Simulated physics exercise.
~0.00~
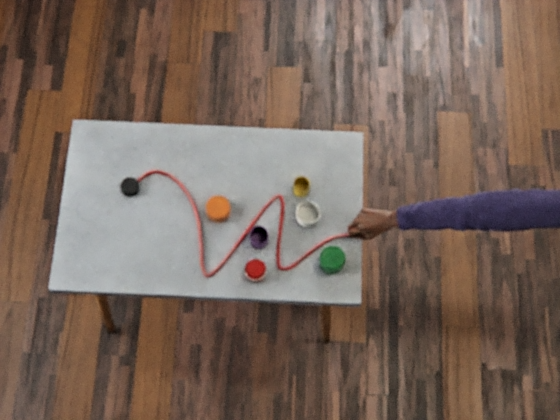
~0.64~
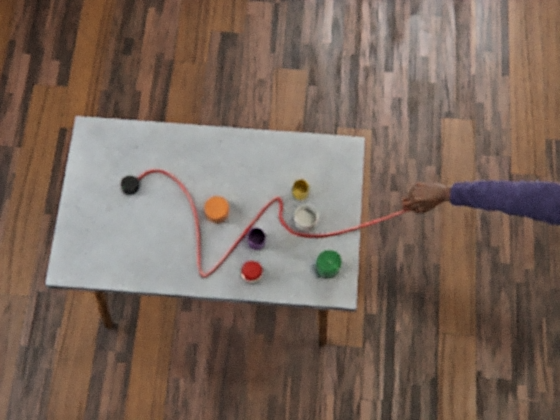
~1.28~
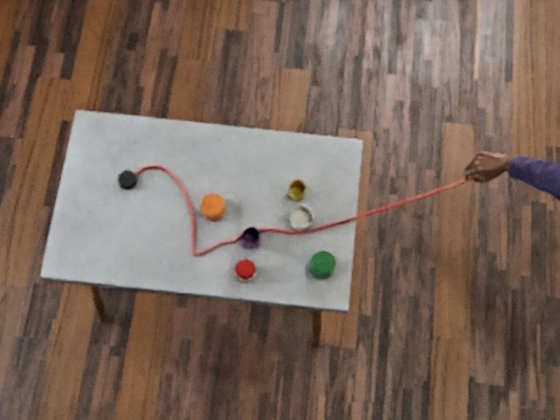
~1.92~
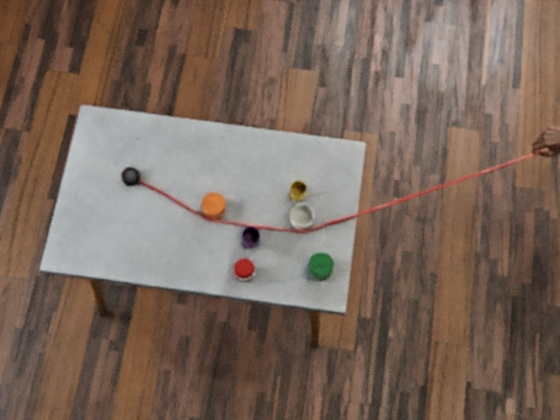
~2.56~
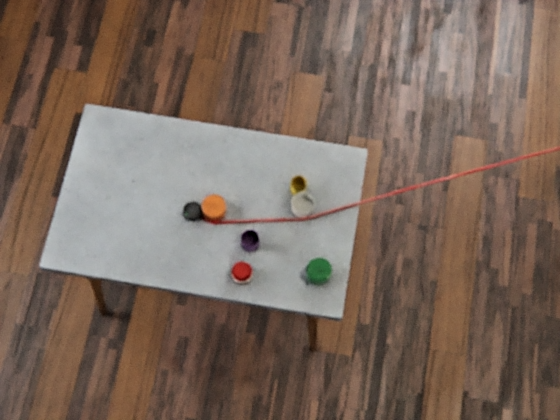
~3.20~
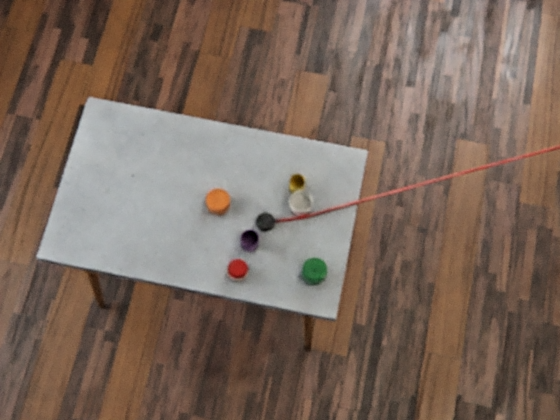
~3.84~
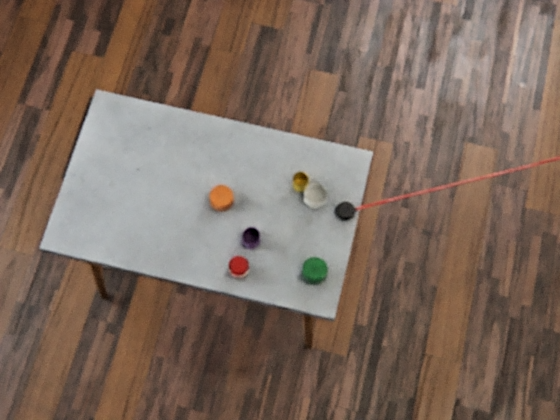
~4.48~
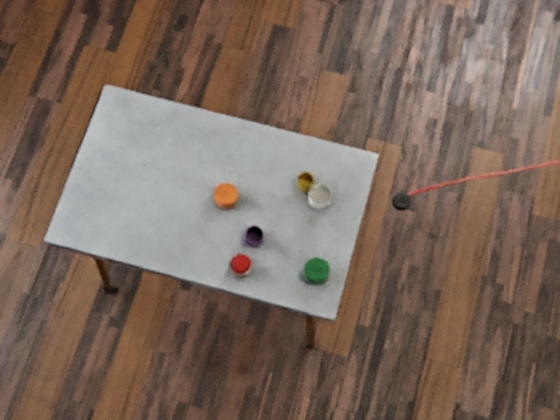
We see a hand draw a red lead rightward across a pale table scattered with small colourful containers until it tightens and drags a round black base along, nudging the orange tub, white cup and yellow mug slightly, before the base slides off the right edge, with nothing toppled.
